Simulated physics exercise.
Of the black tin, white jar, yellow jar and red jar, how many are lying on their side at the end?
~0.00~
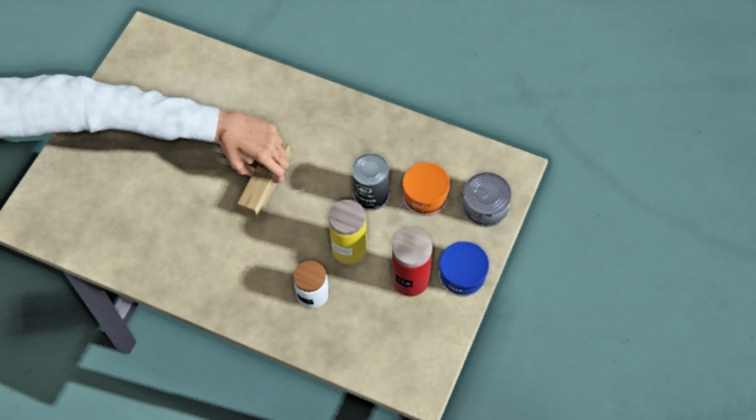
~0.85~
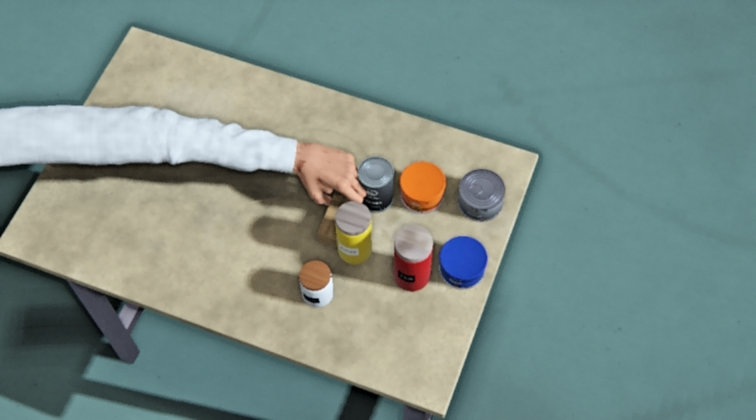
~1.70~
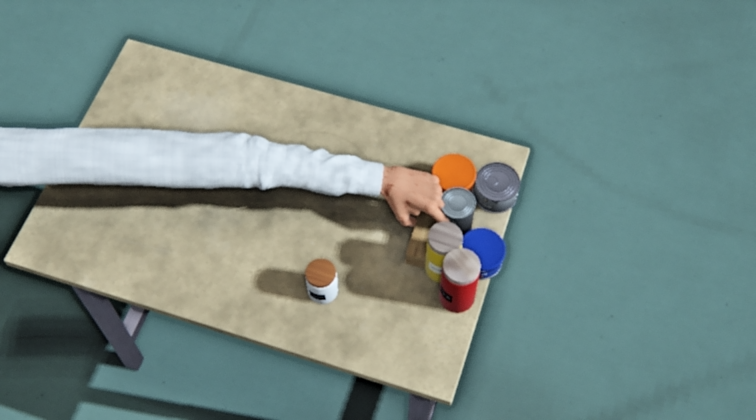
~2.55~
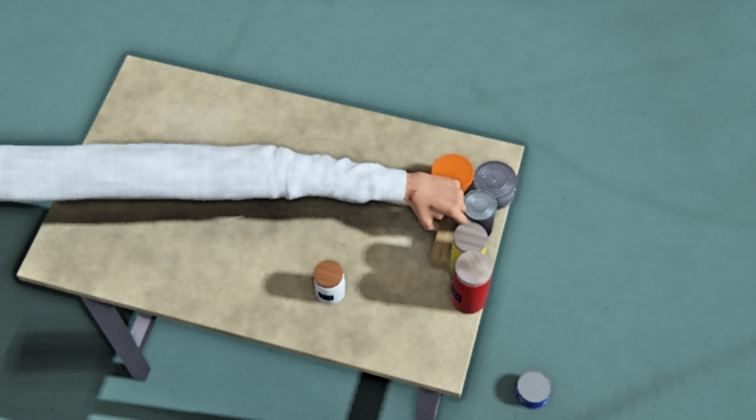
None of them are lying on their side; all four are still standing upright on the table.
On a table with open edges, a hand slides a wooden block to the right into a group of tubs, jars and a tin, crowding them toward the right edge; the blue tub drops to the floor, while the white jar stays where it was.
